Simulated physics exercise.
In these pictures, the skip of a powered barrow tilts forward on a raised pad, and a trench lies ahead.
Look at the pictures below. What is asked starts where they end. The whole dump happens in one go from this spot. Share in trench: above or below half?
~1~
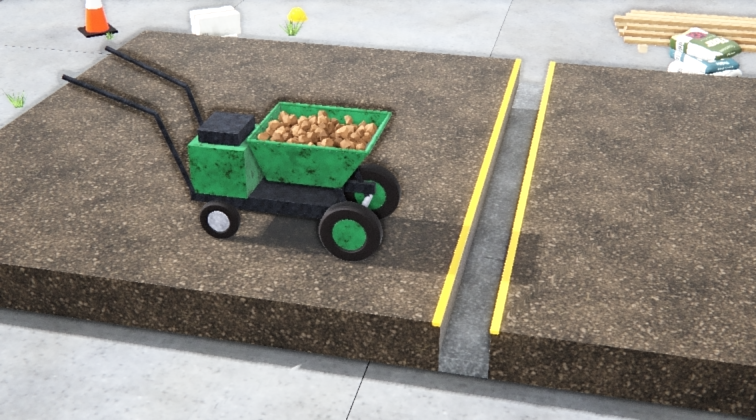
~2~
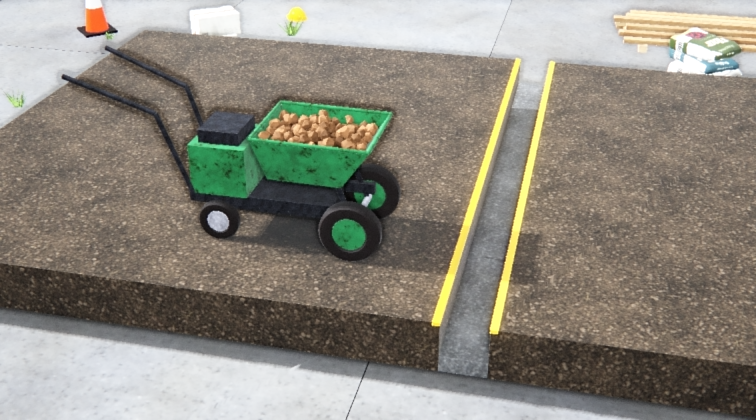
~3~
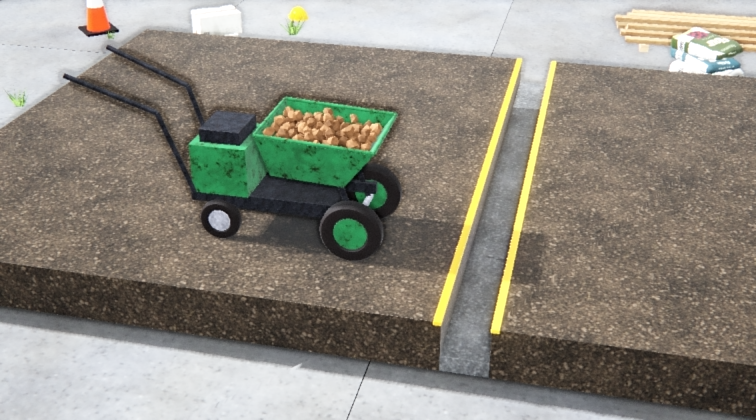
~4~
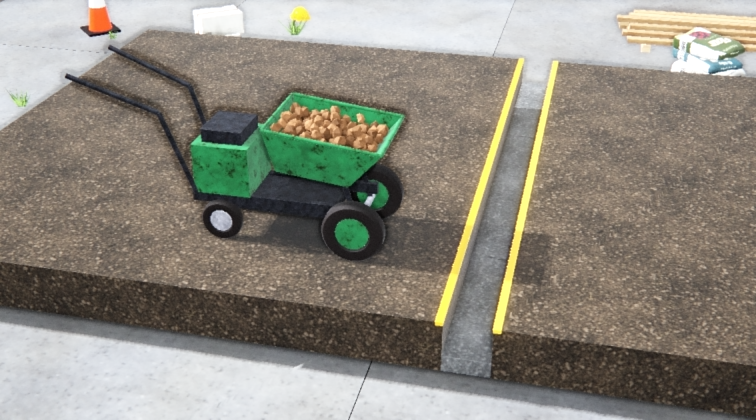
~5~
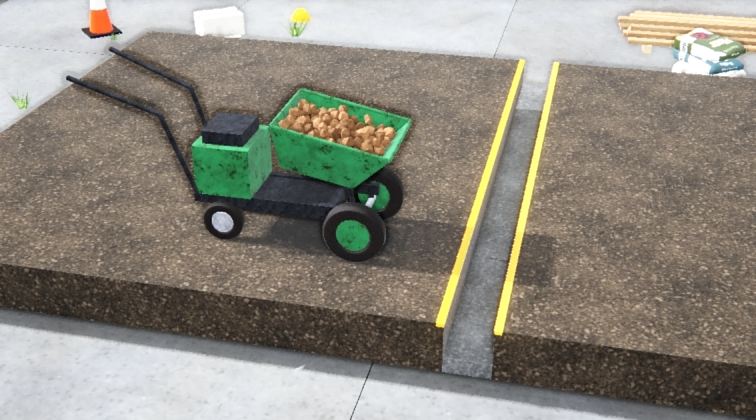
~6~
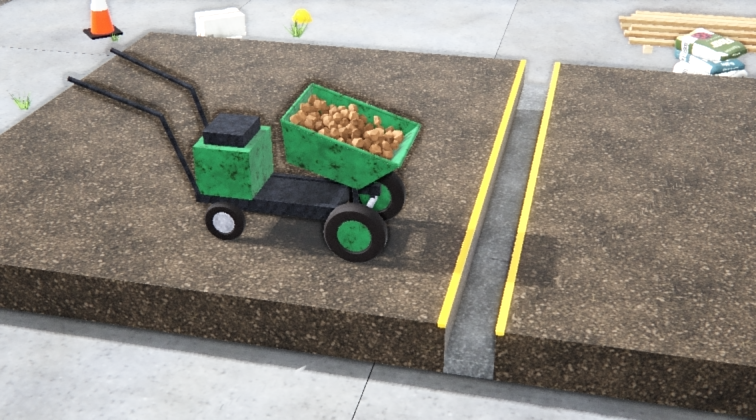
Above half.
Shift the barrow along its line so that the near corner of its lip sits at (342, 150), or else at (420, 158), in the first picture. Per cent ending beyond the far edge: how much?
In order, 0 % followed by 70 %.
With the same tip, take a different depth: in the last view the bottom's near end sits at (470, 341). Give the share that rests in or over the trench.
Something close to 70 per cent.
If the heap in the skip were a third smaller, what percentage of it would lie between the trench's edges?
100 per cent, roughly.
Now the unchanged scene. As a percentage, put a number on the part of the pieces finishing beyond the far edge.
It works out to roughly 5 percent.
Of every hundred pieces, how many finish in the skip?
0 %, about.
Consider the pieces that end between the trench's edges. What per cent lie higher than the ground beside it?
Roughly 10 %.
Shortly afterwards, skip tipped steeply; the whole lot in the skip.
Next, skip tipped right over; the bulk in the skip; only a few short of the trench; a little in or heaped over the trench; a little falling.
Some moments later, skip tipped right over; near a quarter in the skip; only a few short of the trench; near two thirds in or heaped over the trench; a little beyond it; only a few falling.
In the end, skip tipped right over; only a few short of the trench; all but a few in or heaped over the trench; a little beyond it.
